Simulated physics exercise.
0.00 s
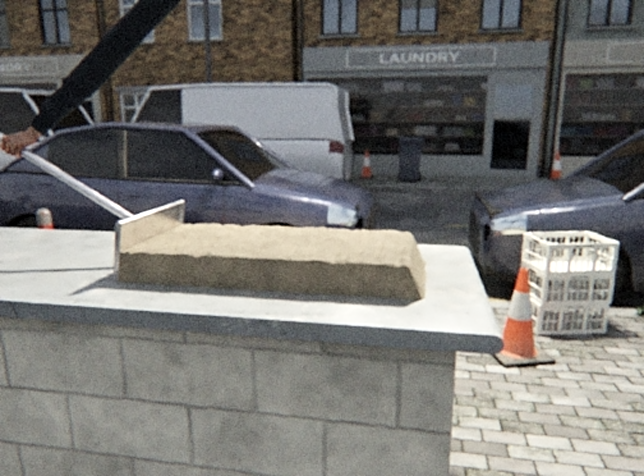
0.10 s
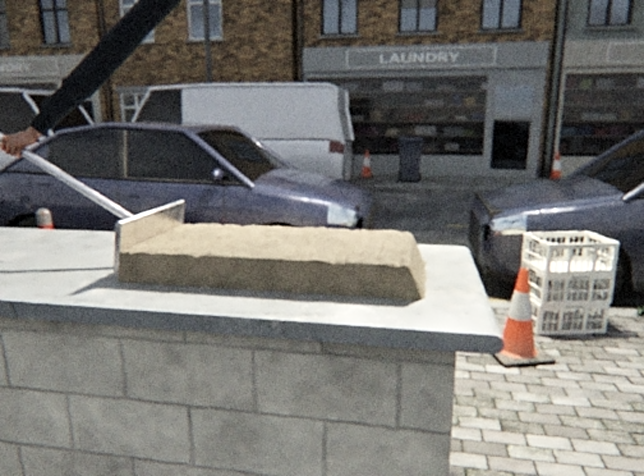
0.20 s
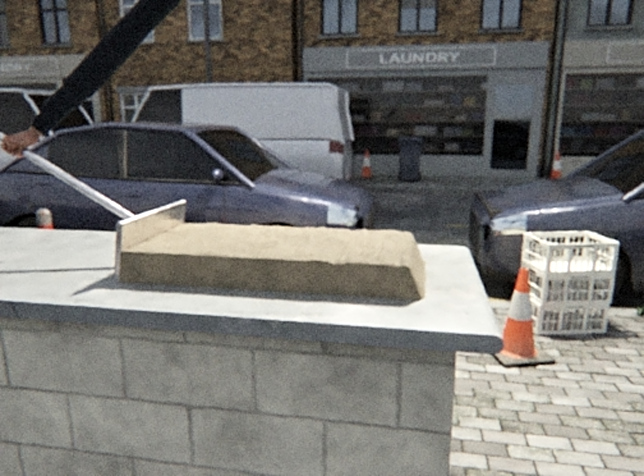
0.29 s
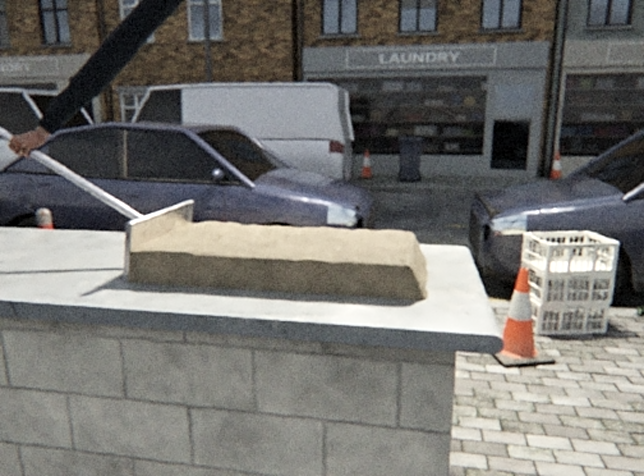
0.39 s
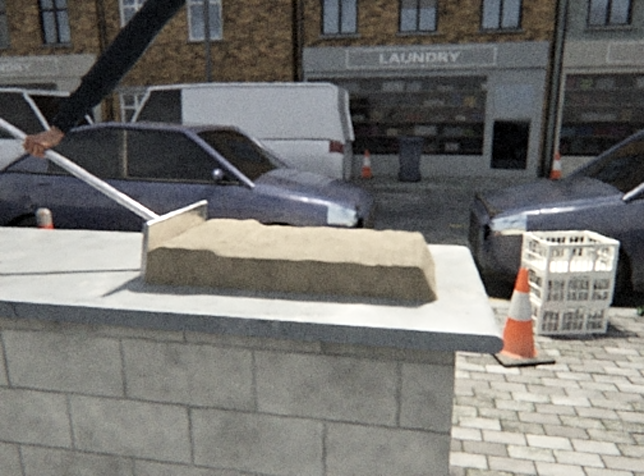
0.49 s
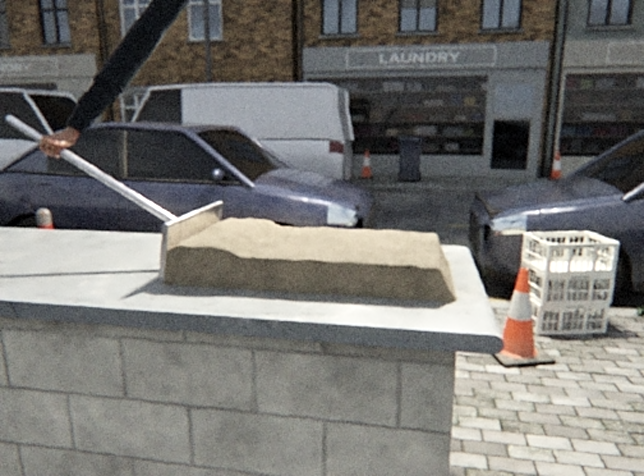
A hand on a long-handled pusher held still at first, then slid a low block of damp sand a short way rightward along a pale wall top, across the street from parked cars and a laundry.
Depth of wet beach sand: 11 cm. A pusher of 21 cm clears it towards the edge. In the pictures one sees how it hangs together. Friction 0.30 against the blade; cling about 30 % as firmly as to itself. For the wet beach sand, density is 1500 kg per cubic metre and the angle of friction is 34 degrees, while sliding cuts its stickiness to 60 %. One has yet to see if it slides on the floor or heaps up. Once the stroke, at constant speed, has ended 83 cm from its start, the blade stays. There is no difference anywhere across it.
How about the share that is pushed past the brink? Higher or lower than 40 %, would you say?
Higher than 40 %.
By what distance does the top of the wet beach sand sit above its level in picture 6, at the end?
Roughly 0 cm.
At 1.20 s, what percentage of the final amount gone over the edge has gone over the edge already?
Close to 40 in a hundred.
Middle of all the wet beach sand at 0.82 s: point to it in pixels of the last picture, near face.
That point lands roughly at (365, 279).
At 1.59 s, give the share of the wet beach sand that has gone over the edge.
I'd put it near 50 in a hundred.
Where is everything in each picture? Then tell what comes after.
In the first picture, foot of the blade at (118, 282), not yet moved; leading edge of the wet beach sand at (422, 297), piled 11 cm high.
In the second picture, foot of the blade at (118, 282), not yet moved; leading edge of the wet beach sand at (422, 297), piled 11 cm high.
In the third picture, foot of the blade at (119, 282), moved 5 mm; leading edge of the wet beach sand at (422, 297), piled 11 cm high.
In the fourth picture, foot of the blade at (128, 282), moved 4.0 cm; leading edge of the wet beach sand at (424, 297), piled 12 cm high.
In the fifth picture, foot of the blade at (145, 283), moved 11 cm; leading edge of the wet beach sand at (434, 298), piled 14 cm high.
In the sixth picture, foot of the blade at (164, 284), moved 18 cm; leading edge of the wet beach sand at (453, 299), piled 14 cm high.
After 0.82 s, 0 % has gone over the edge.
After 1.20 s, 21 % has gone over the edge.
After 1.59 s, 50 % has gone over the edge.
After 1.97 s, 51 % has gone over the edge.
After 2.27 s, at the end, 51 % has gone over the edge.
